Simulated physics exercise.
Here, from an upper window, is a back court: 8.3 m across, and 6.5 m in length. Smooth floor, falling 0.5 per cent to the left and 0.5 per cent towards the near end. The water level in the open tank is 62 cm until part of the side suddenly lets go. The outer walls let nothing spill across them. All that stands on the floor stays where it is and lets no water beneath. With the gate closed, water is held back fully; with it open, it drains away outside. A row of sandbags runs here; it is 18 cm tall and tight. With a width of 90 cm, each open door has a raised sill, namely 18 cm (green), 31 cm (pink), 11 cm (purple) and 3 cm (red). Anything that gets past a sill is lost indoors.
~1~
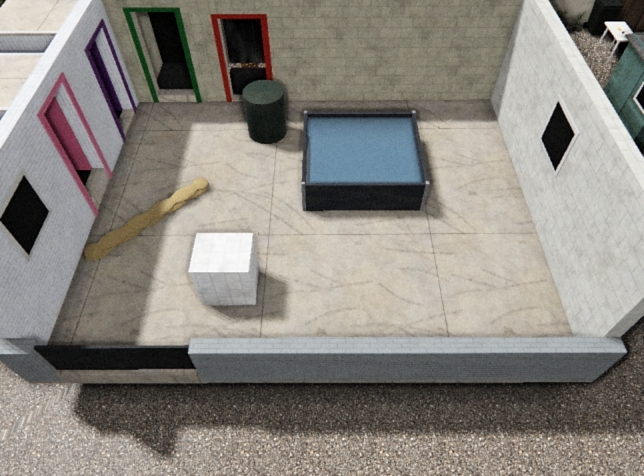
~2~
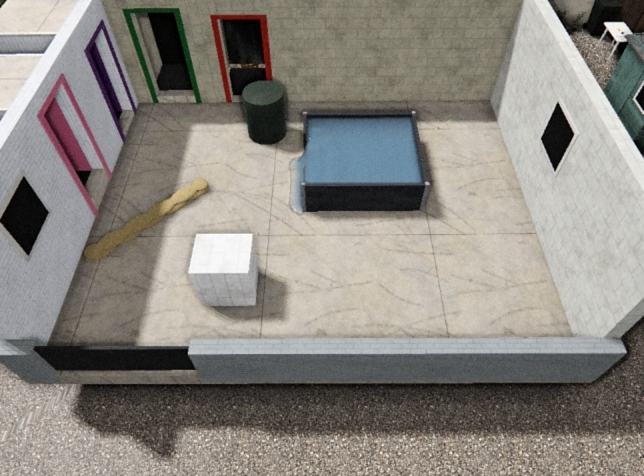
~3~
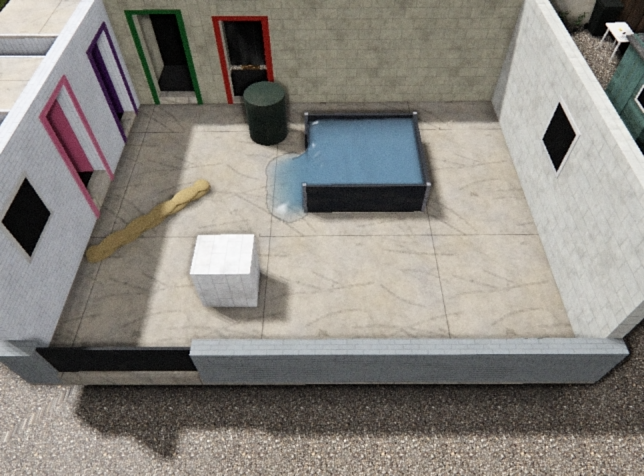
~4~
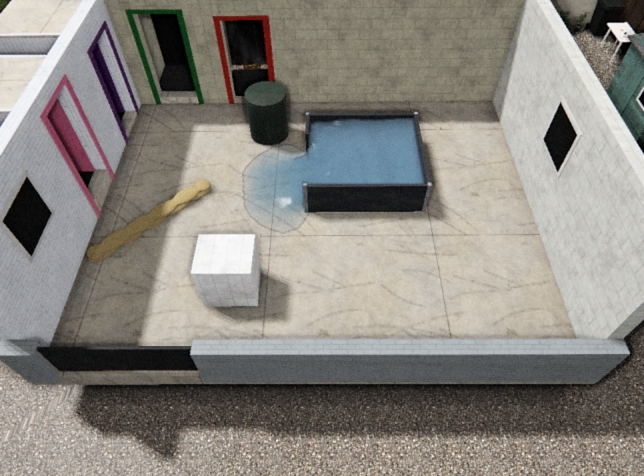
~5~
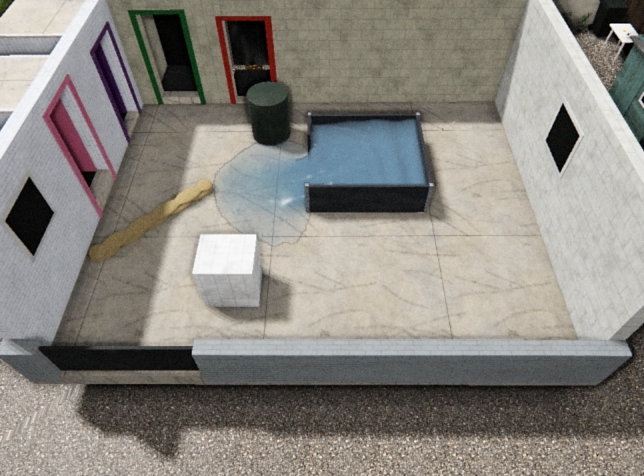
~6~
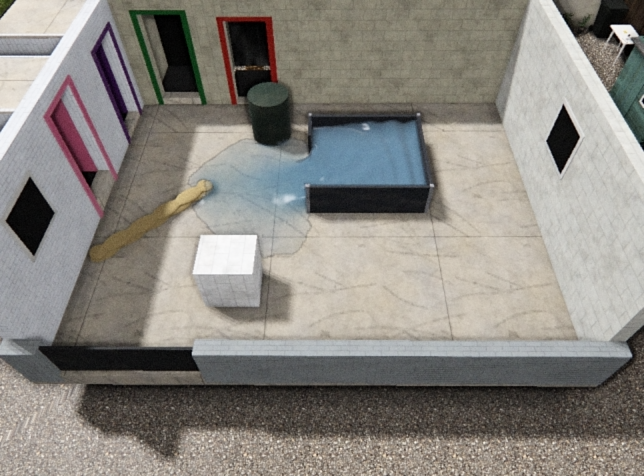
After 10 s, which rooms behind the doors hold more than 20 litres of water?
At the end, at the green door the total will be lower than the limit; at the pink door the total will be lower than the limit; at the purple door the total will be higher than the limit; at the red door the total will be lower than the limit.
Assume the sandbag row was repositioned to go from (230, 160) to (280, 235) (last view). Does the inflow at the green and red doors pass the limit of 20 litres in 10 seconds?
At the green door the limit is not reached, and at the red door it is exceeded.
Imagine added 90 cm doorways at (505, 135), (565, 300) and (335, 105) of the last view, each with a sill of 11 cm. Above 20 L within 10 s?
Taking them in order, the first gets too little, the second too little and the third too little.
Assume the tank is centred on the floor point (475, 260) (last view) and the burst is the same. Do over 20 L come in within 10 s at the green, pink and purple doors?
At the green door the limit is not exceeded, at the pink door not exceeded, at the purple door not exceeded.
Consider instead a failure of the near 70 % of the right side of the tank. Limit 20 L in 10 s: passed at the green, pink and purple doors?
Green: Within the limit; pink: Within the limit; purple: Within the limit.
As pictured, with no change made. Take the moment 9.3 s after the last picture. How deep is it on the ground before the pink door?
It's about 10.0 cm.
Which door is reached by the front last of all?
The red door.
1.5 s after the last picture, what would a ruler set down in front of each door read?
Depths: Green door 0 cm, pink door 13 cm, purple door 18 cm, red door 0 cm.
Then, 0.7 s after the last picture water covers 25 % of the floor and is deepest (32 cm) near (298, 192); green door not reached, pink door not reached, purple door not reached, red door not reached.
Then, 1.5 s after the last picture water covers 35 % of the floor and is deepest (28 cm) near (210, 186); green door not reached, pink door 13 cm at the sill, 0 L in, purple door 18 cm at the sill, 1 L in, red door not reached.
Then, 2.8 s after the last picture water covers 40 % of the floor and is deepest (36 cm) near (47, 361); green door 13 cm at the sill, 0 L in, pink door 11 cm at the sill, 0 L in, purple door 19 cm at the sill, 35 L in, red door not reached.
Then, 5.3 s after the last picture water covers 70 % of the floor and is deepest (18 cm) near (70, 361); green door 10 cm at the sill, 0 L in, pink door 11 cm at the sill, 0 L in, purple door 12 cm at the sill, 68 L in, red door 3 cm at the sill, 1 L in.
Then, 9.3 s after the last picture water covers 95 % of the floor and is deepest (10 cm) near (47, 361); green door 9 cm at the sill, 0 L in, pink door 10 cm at the sill, 0 L in, purple door 9 cm at the sill, 72 L in, red door 4 cm at the sill, 4 L in.
